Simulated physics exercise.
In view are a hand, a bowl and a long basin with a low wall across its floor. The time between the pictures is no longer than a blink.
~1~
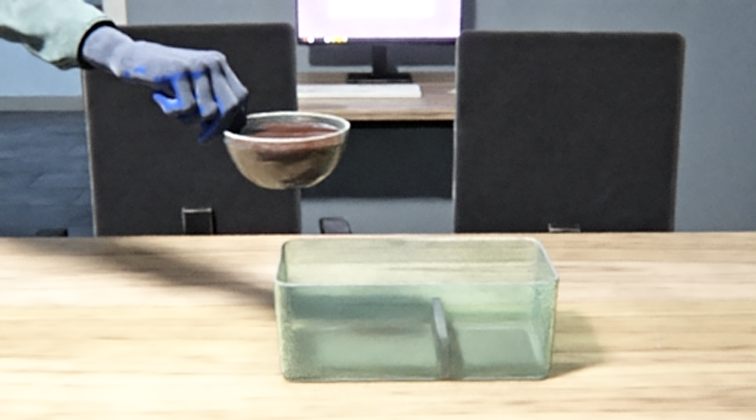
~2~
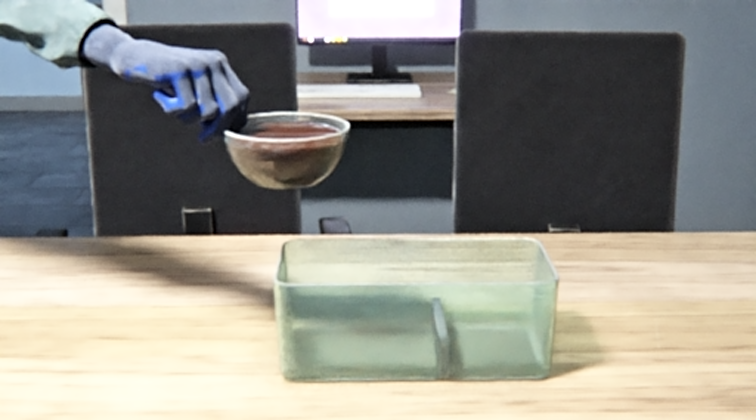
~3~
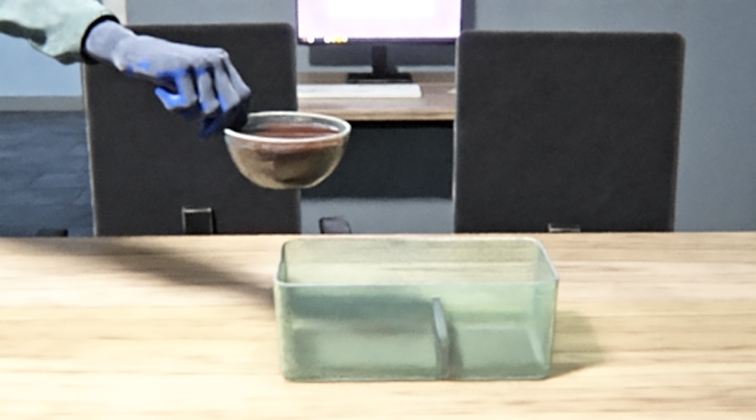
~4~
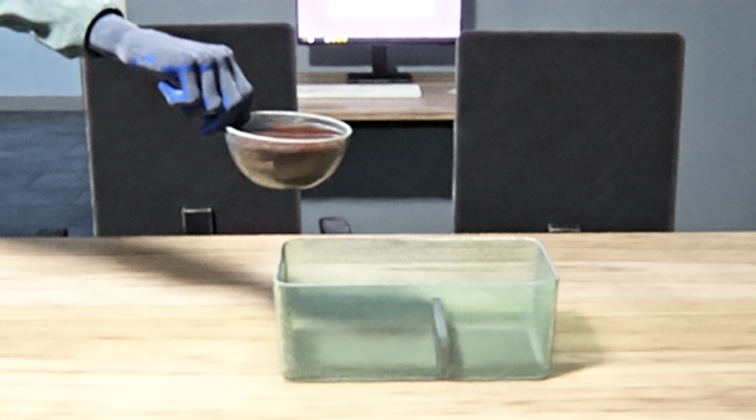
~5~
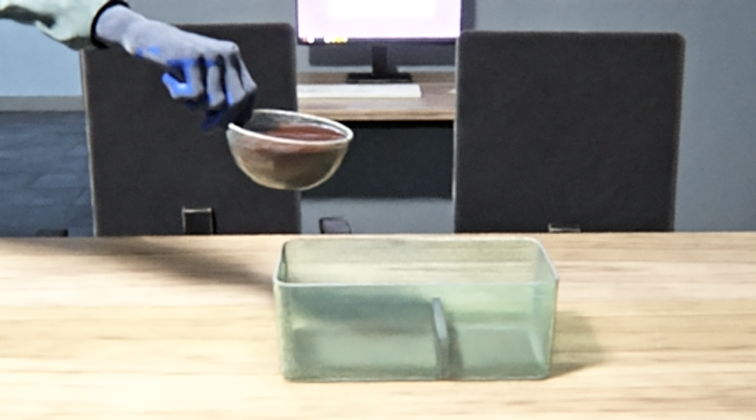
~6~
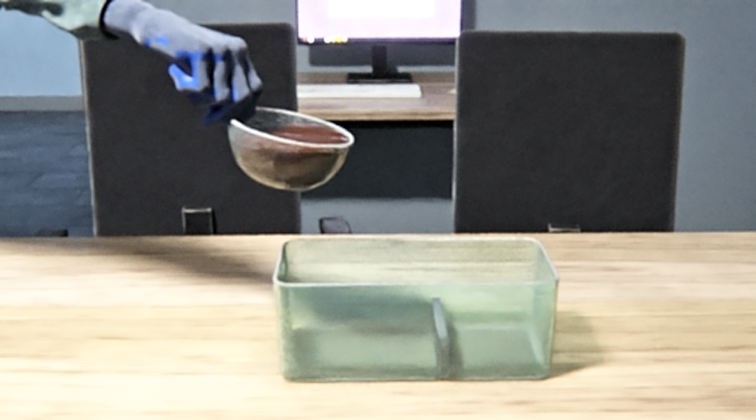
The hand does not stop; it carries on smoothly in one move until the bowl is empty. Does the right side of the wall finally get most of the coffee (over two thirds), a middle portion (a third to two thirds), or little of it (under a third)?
It gets little of it.
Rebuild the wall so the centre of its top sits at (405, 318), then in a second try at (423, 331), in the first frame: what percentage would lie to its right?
In order, some 45 and 30 in a hundred.
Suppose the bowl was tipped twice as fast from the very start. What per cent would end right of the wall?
Around 15 in a hundred.
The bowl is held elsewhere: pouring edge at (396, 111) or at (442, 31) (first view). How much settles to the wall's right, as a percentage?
Roughly 65 per cent, then roughly 80 per cent.
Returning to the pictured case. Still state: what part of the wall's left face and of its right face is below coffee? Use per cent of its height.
Roughly 50 percent left, 0 percent right.
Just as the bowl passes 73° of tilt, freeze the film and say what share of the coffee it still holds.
Some 30 in a hundred has yet to spill out.
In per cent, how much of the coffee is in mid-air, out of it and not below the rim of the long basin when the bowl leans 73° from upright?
Airborne fraction: Approx. 40 %.
A moment on, the bowl is tipped part way and 32 per cent is still to pour, 27 is left of the wall and 0 right of it.
Next, the bowl is tipped right over and 0 per cent is still to pour, 92 is left of the wall and 3 right of it.
Then the bowl is tipped right over and 0 per cent is still to pour, 94 is left of the wall and 5 right of it.
Later the bowl is tipped right over and 0 per cent is still to pour, 94 is left of the wall and 5 right of it.
At rest 94 per cent lies left of the wall, 5 right of it and 1 outside.
